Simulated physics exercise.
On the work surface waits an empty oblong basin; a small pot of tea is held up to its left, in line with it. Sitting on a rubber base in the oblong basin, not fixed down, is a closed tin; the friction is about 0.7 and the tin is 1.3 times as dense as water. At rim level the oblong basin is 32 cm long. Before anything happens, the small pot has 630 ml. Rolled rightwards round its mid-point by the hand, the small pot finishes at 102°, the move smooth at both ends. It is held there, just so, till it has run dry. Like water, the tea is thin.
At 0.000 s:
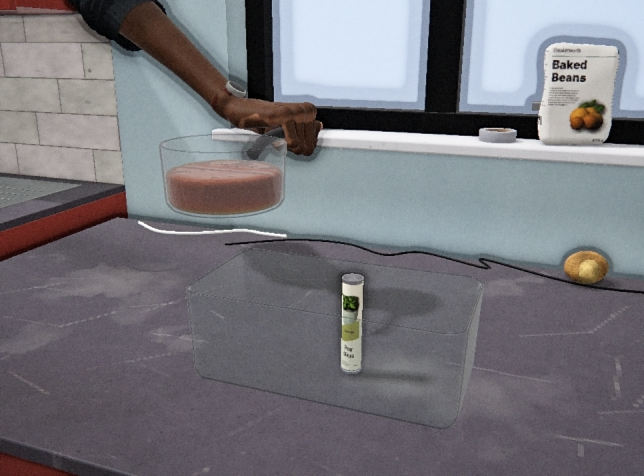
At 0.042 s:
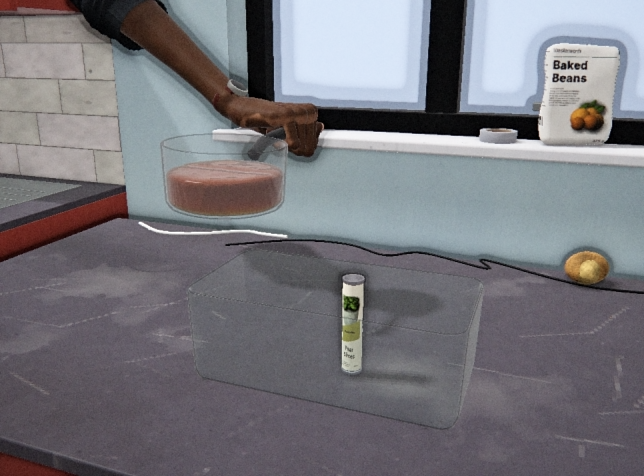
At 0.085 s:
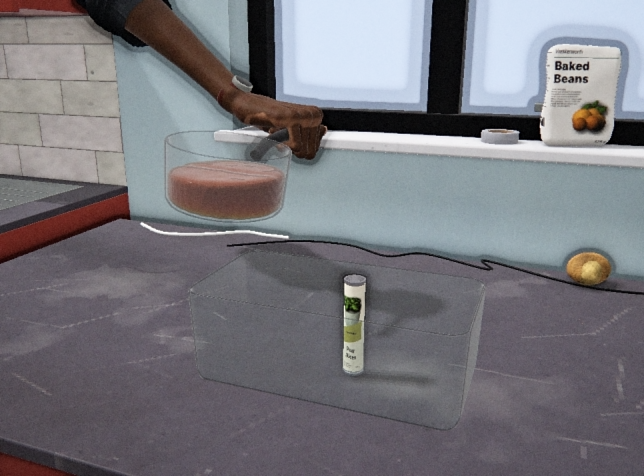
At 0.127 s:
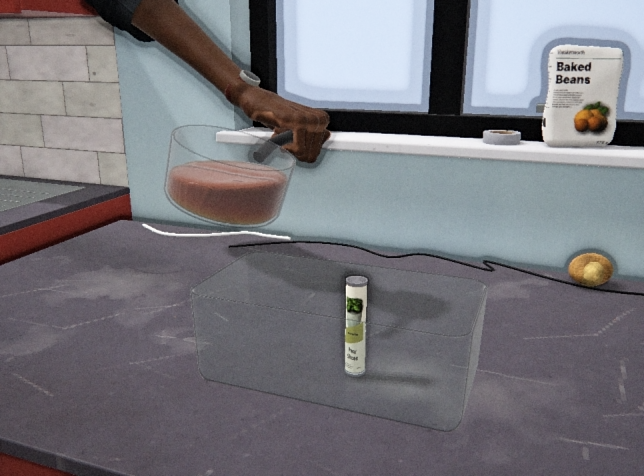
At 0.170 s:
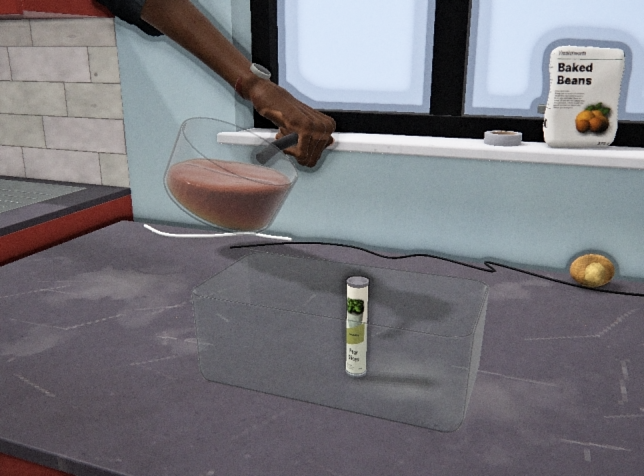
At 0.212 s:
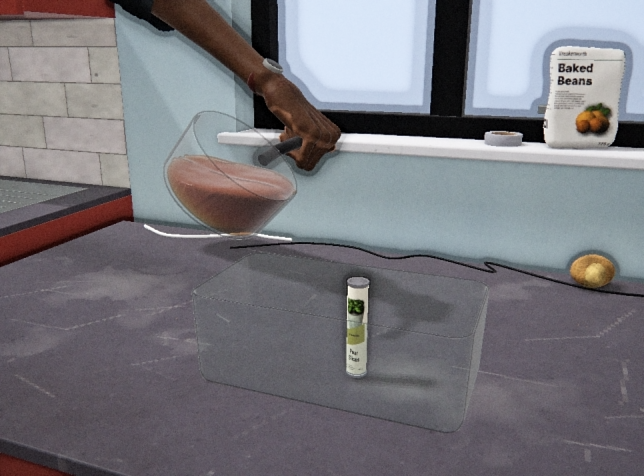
A hand holding a clear pot of reddish-brown liquid tilts it steadily rightwards beside an empty glass basin containing a closed tin.
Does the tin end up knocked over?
No.
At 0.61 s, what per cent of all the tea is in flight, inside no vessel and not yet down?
6 in a hundred, give or take.
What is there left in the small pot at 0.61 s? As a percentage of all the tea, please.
Remaining share: Approx. 8 %.
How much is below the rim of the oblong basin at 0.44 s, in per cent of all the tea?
Around 36 percent.
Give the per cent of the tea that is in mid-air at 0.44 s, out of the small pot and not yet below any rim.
Roughly 40 %.
Then, 0.44 s in, the tilt is 100° and 24 per cent is still to pour; the tin stands where it began.
Then, 0.61 s in, the tilt is 102° and 8 per cent is still to pour; the tin stands where it began.
Then, 0.79 s in, the tilt is 102° and 1 per cent is still to pour; the tin stands where it began.
Then, 0.98 s in, the tilt is 102° and 0 per cent is still to pour; the tin stands where it began.
Finally, the tin stands where it began.
